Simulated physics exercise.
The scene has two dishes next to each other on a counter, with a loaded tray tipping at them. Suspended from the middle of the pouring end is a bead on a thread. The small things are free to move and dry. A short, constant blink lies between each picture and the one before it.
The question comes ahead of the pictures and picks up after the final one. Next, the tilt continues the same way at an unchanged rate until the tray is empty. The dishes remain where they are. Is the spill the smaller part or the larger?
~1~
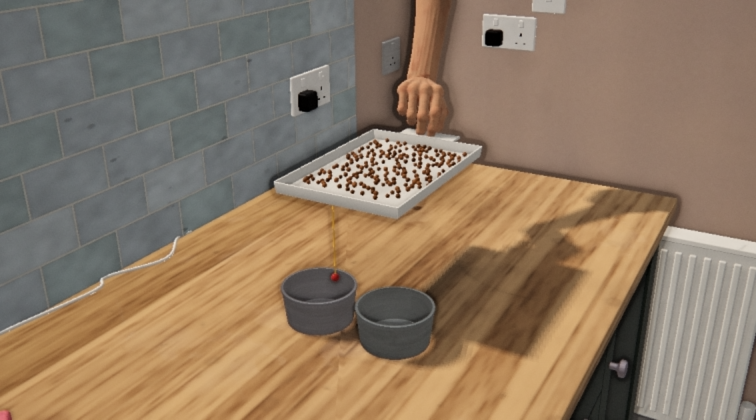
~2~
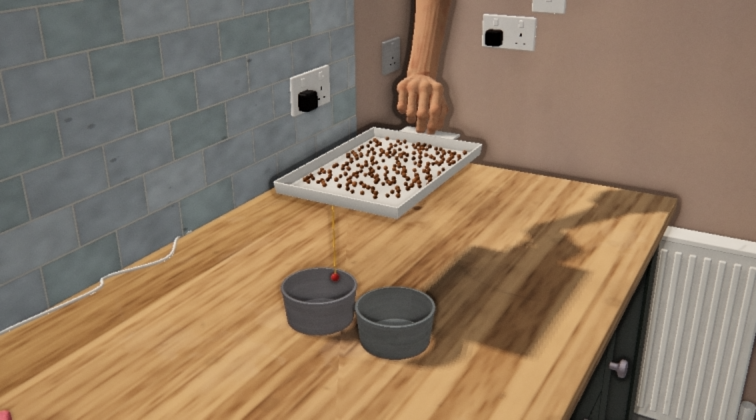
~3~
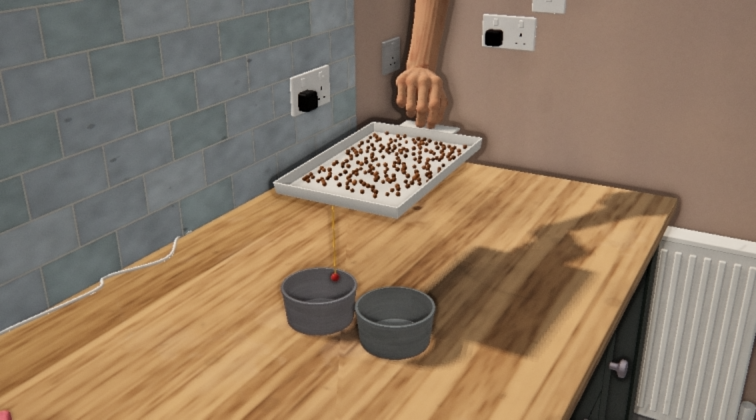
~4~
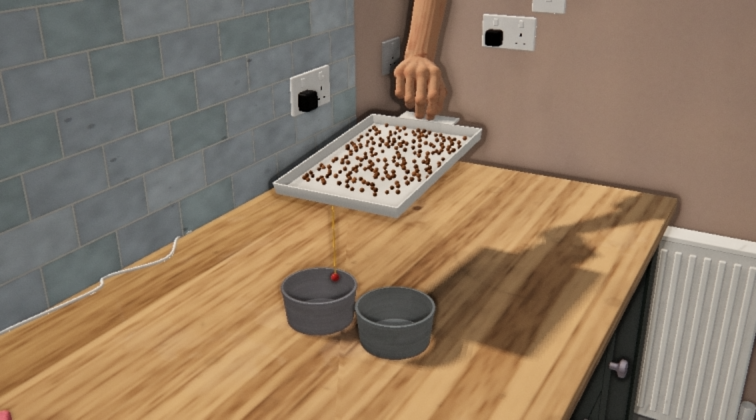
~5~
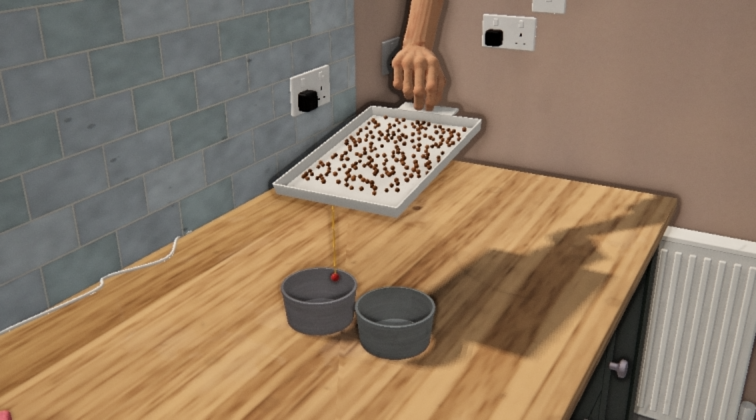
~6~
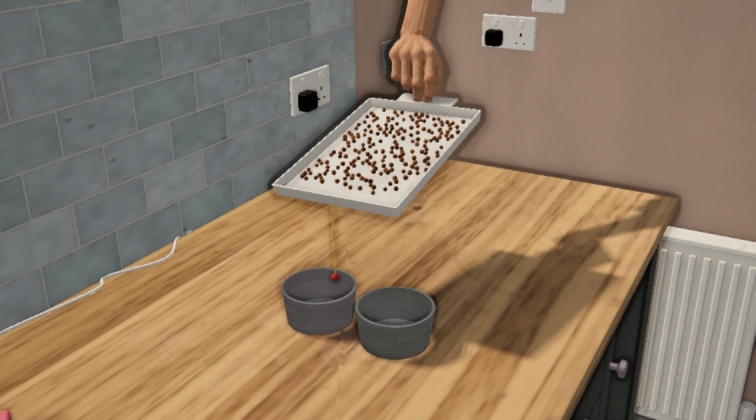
A lesser share is caught.
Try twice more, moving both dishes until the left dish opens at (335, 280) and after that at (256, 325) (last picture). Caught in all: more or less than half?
At the first place below a half, at the second under half.
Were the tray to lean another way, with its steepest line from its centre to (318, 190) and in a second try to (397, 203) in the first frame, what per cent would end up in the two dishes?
That comes to 30 per cent the first time and 100 per cent the second.
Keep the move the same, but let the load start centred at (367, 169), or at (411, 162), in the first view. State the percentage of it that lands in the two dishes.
Share in order: Roughly 30 %, 40 %.
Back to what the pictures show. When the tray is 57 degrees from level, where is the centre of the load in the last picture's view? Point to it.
Close to (322, 192).
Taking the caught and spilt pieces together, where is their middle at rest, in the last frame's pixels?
At about (294, 335), give or take.
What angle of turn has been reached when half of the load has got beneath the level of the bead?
It sits at roughly 105°.
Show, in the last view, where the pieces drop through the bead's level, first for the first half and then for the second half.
First half (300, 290); second half (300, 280).
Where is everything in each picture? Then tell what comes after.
Corners of the pouring end at (276, 182) and (397, 207), level; middle of the load at (395, 167), cereal balls; left dish at (299, 315); right dish at (376, 338); bead on its thread at (335, 277), in the first picture.
Corners of the pouring end at (276, 182) and (397, 207), level; middle of the load at (395, 166), in the second picture.
Corners of the pouring end at (276, 182) and (397, 207), tipped barely, level across its low end; middle of the load at (395, 163), in the third picture.
Corners of the pouring end at (275, 183) and (396, 207), tipped a little, level across its low end; middle of the load at (394, 157), in the fourth picture.
Corners of the pouring end at (275, 183) and (396, 207), tipped a little, level across its low end; middle of the load at (394, 152), in the fifth picture.
Corners of the pouring end at (275, 184) and (395, 206), tipped a little, level across its low end; middle of the load at (392, 148); left dish at (299, 315); right dish at (376, 338), in the sixth picture.
Soon after the last picture, tray tipped steeply; nearly all on the tray; a stray few in the left dish; a small part outside both; a stray few in the air.
A little later, tray tipped right over; most on the tray; a small part in the left dish; a small part outside both; a small part in the air.
Later still, tray tipped past a quarter turn; a stray few in the right dish; about a third in the left dish; about two thirds outside both.
At rest, tray tipped past a quarter turn; a stray few in the right dish; about a third in the left dish; about two thirds outside both.
